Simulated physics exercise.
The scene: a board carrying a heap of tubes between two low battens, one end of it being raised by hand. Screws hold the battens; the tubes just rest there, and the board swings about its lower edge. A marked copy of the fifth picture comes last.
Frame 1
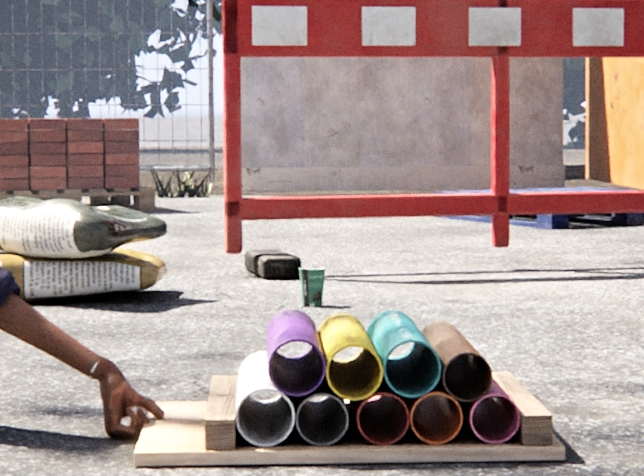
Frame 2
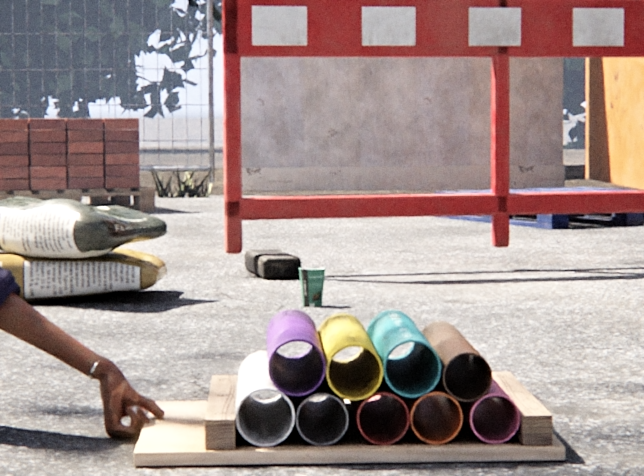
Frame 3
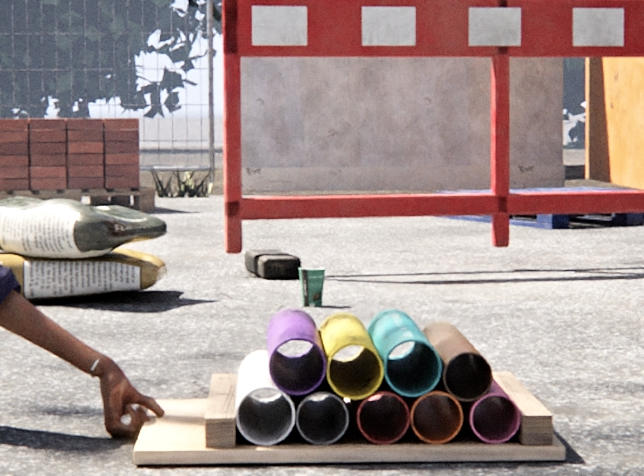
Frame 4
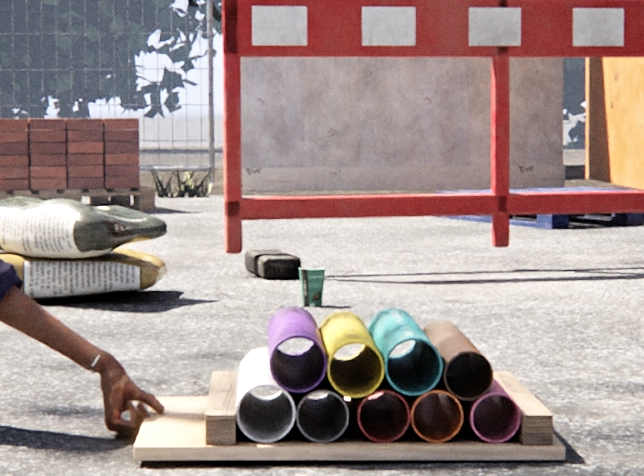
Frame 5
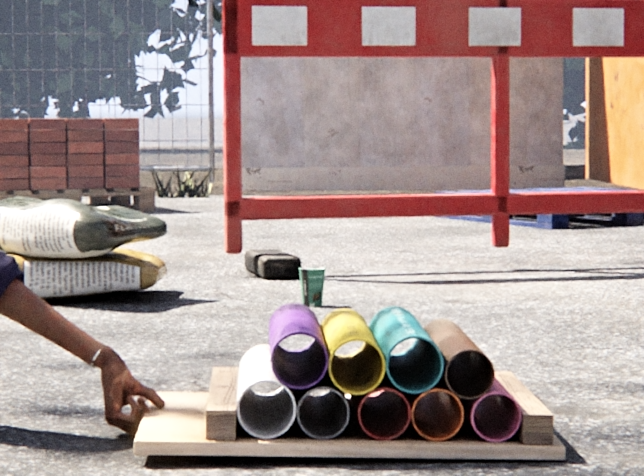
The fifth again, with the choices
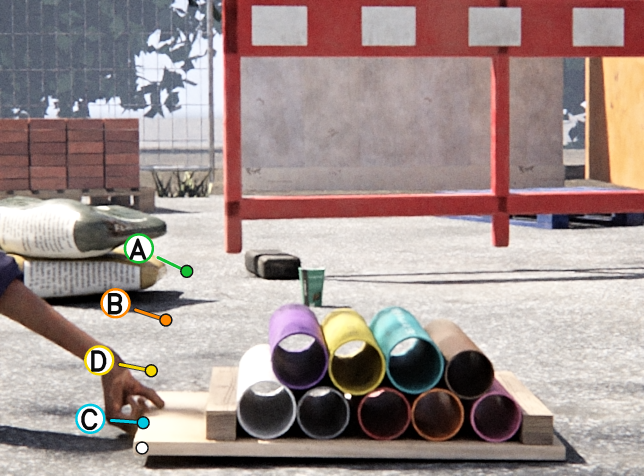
The footage shows a hand at the left gripping a wooden board that carries two rows of colourful tubes between battens on sunlit pavement, then raising that end very slightly while the stacked tubes stay almost unmoved.
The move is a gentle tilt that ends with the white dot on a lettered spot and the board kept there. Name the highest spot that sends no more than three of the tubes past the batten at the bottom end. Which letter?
No higher than B.
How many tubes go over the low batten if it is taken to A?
The count is four.
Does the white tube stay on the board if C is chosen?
Yes.
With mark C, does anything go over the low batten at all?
At C: No.
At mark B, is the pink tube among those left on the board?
Yes.
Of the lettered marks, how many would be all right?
The number is three.
On the marked copy, A at (187, 271); B at (166, 320); C at (143, 423); D at (151, 371); the white dot at (142, 448).
Taking B. A third of the way, board at 14°.
Two thirds of the way, board at 19°.
When it is over, board at 19°, none over the low batten.
As for the rest, A four over the low batten (brown, turquoise, yellow, purple); C none over the low batten; D none over the low batten.
